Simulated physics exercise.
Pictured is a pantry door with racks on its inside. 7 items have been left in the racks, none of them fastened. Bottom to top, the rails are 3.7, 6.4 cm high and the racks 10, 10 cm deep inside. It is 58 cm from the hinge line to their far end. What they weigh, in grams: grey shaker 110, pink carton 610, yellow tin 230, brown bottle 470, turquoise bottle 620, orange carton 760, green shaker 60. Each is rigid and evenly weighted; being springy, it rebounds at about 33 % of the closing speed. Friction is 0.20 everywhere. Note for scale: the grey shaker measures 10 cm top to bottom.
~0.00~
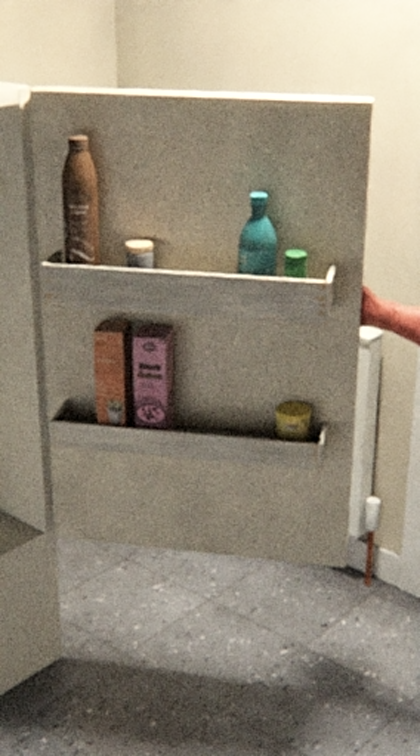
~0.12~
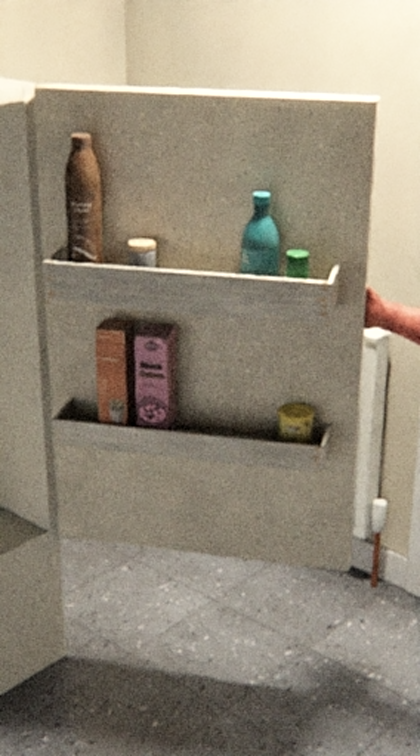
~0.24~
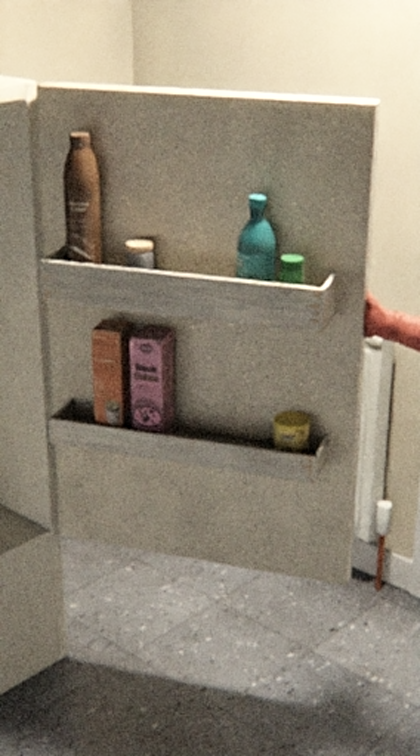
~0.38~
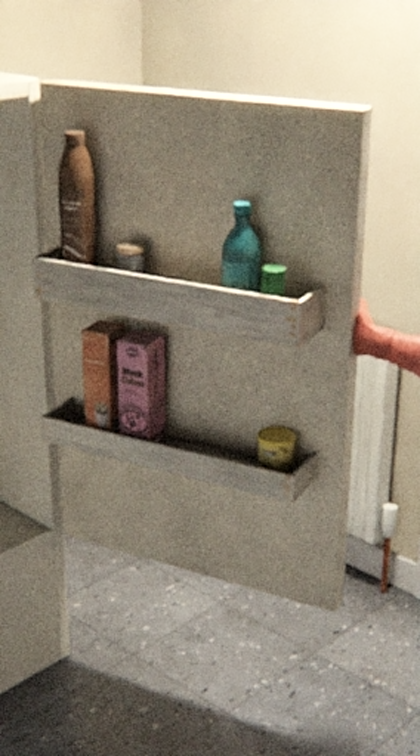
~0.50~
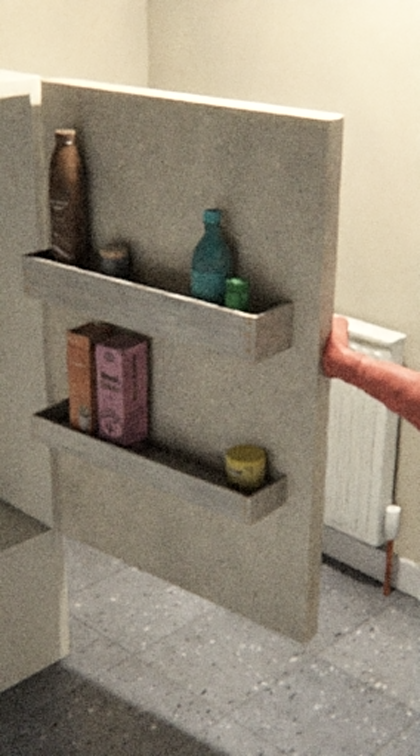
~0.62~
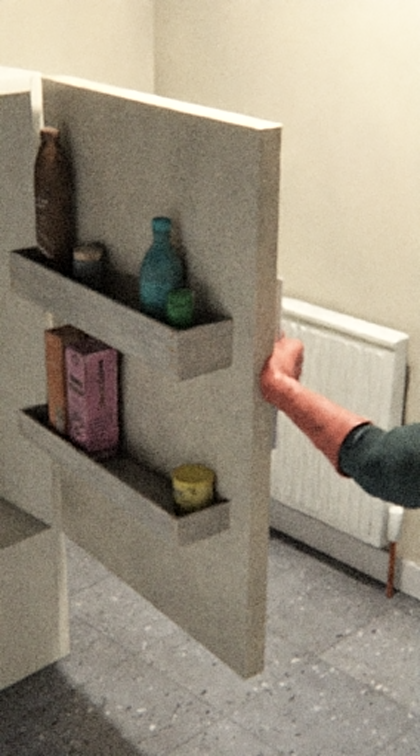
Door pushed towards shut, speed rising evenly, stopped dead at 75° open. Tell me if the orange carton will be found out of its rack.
It is held in the rack.
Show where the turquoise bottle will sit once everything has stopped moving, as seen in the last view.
Roughly pixel (134, 285).
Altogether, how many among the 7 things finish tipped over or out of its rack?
1.
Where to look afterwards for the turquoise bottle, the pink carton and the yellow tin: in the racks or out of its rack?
Afterwards, the turquoise bottle stays on its support, the pink carton leaves its support, and the yellow tin stays on its support.
After 0.72 s, door 75° open; turquoise bottle 3° off upright; pink carton 5° off upright; yellow tin moved 3 cm.
After 1.42 s, door 75° open; pink carton now out of its rack; grey shaker moved 3 cm; green shaker moved 3 cm.
After 1.72 s, door 75° open; grey shaker moved 3 cm; green shaker moved 3 cm; yellow tin moved 2 cm.
In the end (2.5 s), out of its rack, pink carton; the other 6 under 5 cm from the start. In the last view, orange carton near (53, 387).
